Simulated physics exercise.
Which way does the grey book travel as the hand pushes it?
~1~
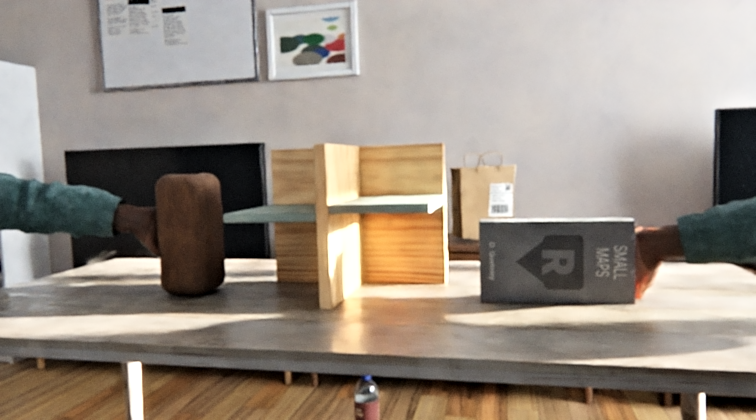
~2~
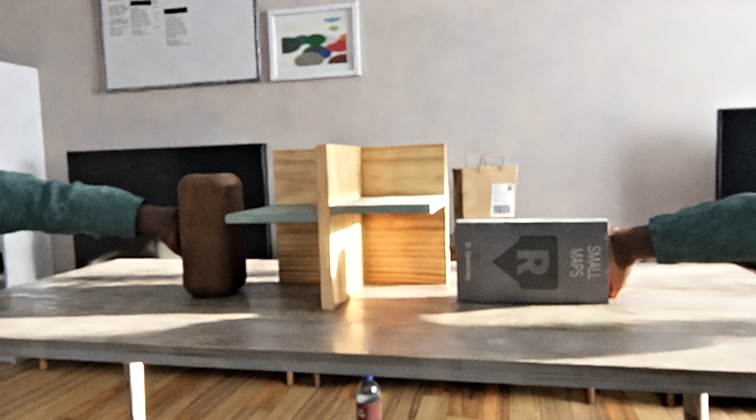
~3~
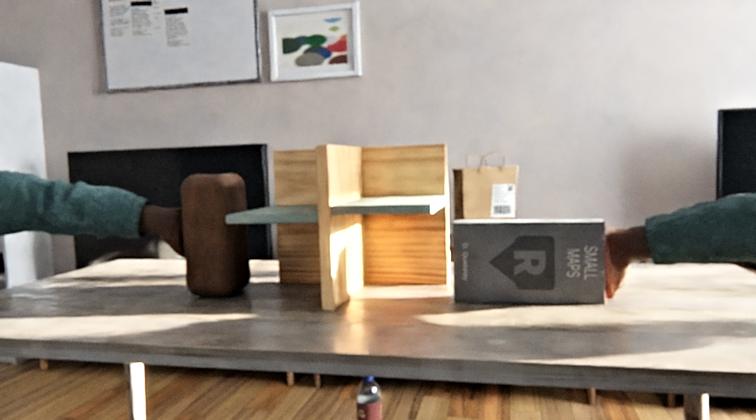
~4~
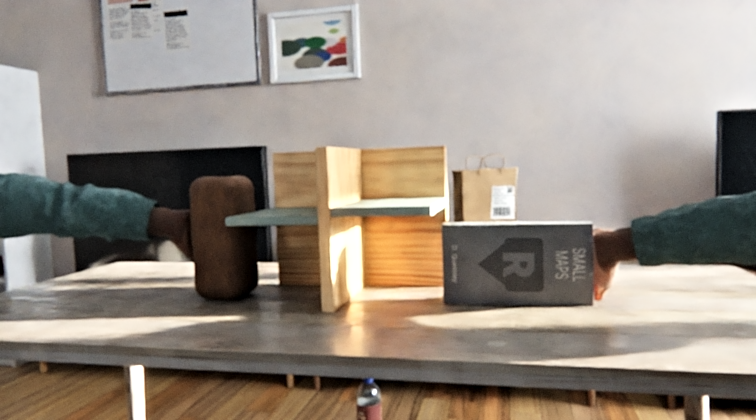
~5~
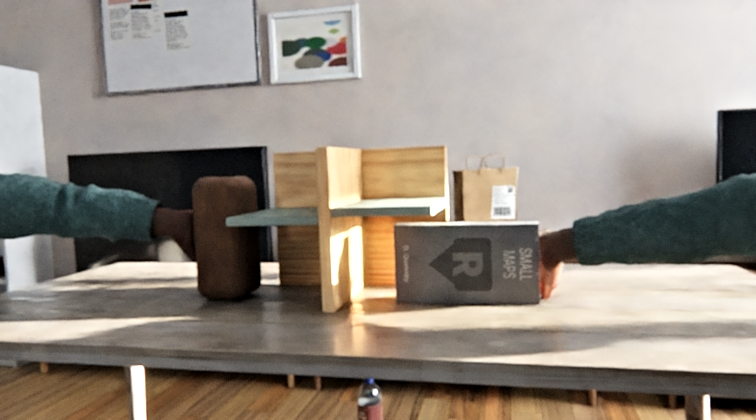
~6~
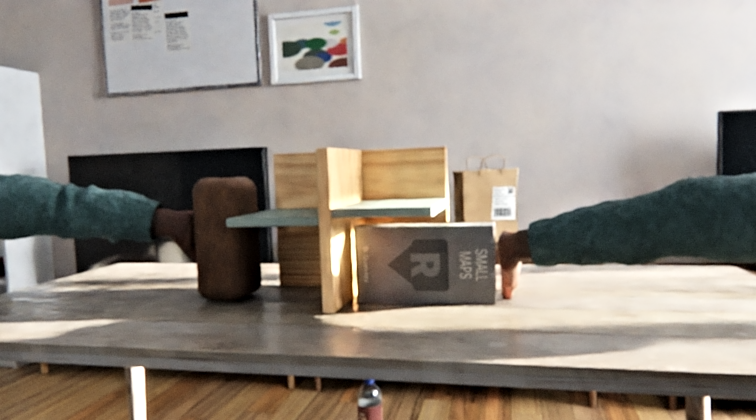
The grey book moves to the left, sliding in beneath the shelf.
A wooden stand with a pale green shelf sits on a grey table in a sunlit room, seen from the front with a slight sway. A hand in a teal sleeve holds an upright brown loaf at the left, while another holds a grey book on its side at the right. The hands push the two inward toward the stand. The loaf, too tall for the opening, stops at the shelf's left edge and stays there. The book keeps sliding left beneath the shelf, ending mostly under it near the central upright, with the hand still at its outer end.
